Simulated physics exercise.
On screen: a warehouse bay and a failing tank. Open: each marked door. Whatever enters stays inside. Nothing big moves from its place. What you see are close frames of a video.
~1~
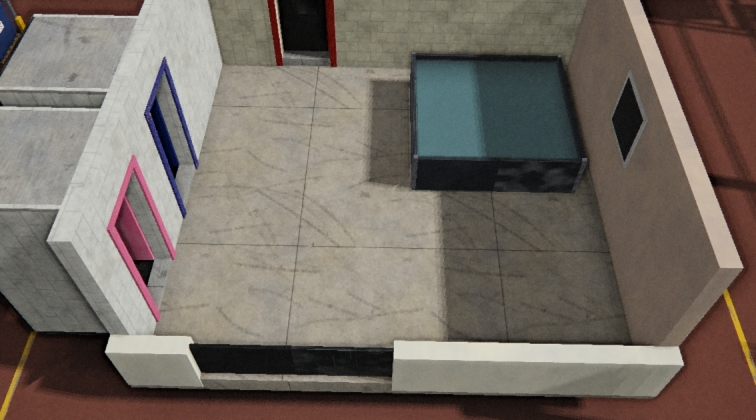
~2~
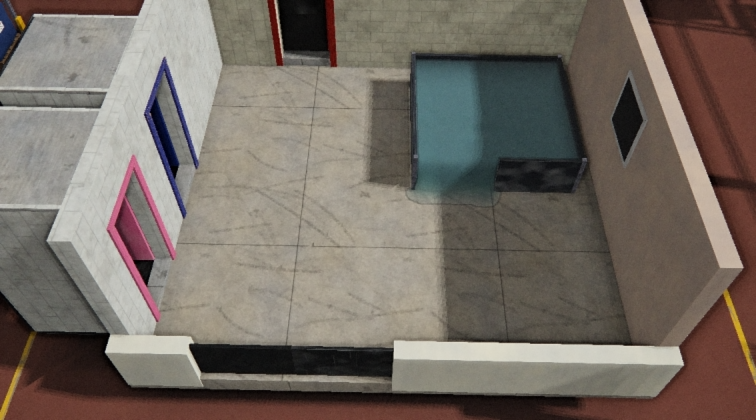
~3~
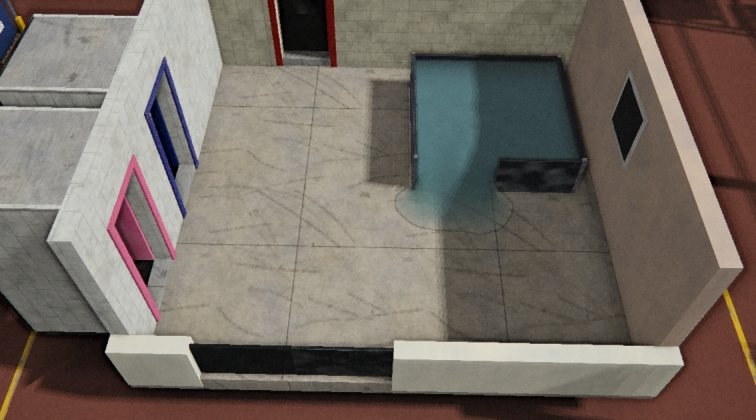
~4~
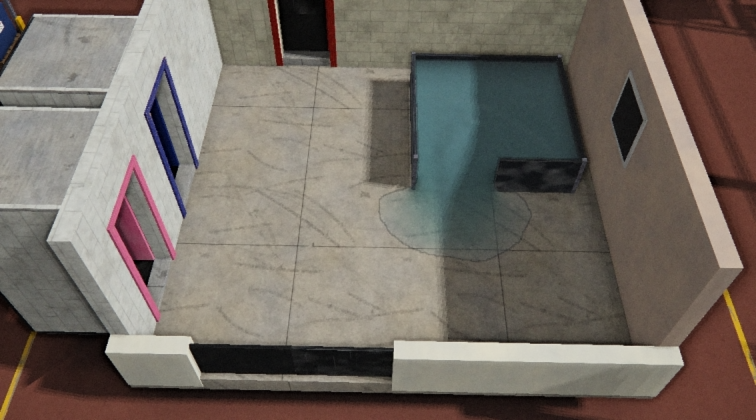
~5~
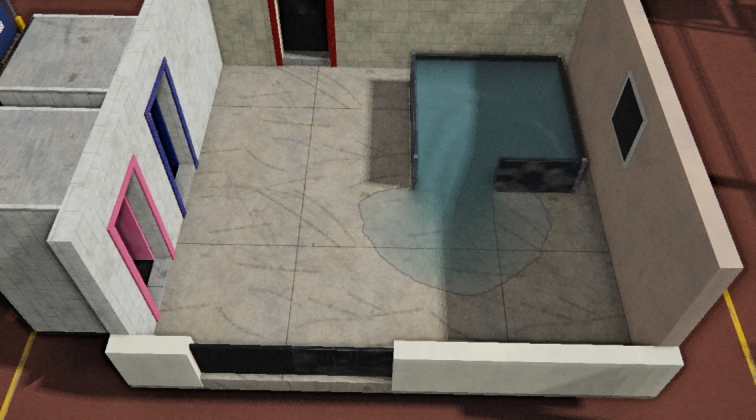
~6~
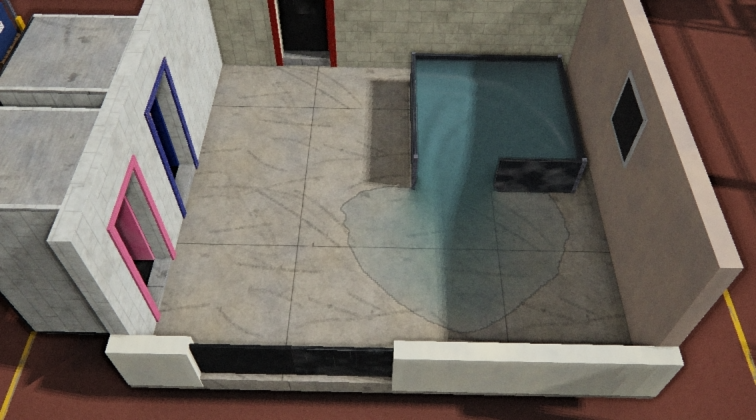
In a warehouse bay, a dark-walled tank of blue-green water stood whole until part of its front wall gave way, and water poured through the gap, spreading across the concrete floor in a widening pool.
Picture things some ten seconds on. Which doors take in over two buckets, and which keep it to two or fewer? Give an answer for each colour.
The blue door keeps it to two or fewer; the red door keeps it to two or fewer; the pink door takes in over two.
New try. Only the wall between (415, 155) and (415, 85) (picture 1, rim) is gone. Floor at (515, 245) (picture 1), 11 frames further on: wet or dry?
Bone-dry.
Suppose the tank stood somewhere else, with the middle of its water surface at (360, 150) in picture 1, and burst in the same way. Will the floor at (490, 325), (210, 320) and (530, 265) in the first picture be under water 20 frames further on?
So, in the order given, I'd say soaked through, soaked through, soaked through.
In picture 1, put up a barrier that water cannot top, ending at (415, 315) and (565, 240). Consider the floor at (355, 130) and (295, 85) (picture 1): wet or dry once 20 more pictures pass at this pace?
Spared and spared, in that order.
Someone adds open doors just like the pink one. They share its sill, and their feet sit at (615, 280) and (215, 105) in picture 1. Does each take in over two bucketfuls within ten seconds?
Per door: Past the limit; within the limit.
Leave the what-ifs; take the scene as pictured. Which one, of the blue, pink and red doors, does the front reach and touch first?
The pink one.
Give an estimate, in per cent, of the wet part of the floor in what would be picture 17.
I reckon around 40 %.
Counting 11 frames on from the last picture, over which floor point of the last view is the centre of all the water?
I reckon somewhere around (465, 193).
A moment on, water covers 35 % of the floor; the blue door not reached, the red door not reached, the pink door not reached.
Next, water covers 40 % of the floor; the blue door not reached, the red door not reached, the pink door not reached.
Then, water covers 50 % of the floor; the blue door not reached, the red door not reached, the pink door over two buckets in.
Later, water covers 85 % of the floor; the blue door wet at the sill, nothing in, the red door wet at the sill, nothing in, the pink door far over two buckets in.
In the end, water covers 100 % of the floor; the blue door wet at the sill, nothing in, the red door wet at the sill, nothing in, the pink door far over two buckets in.
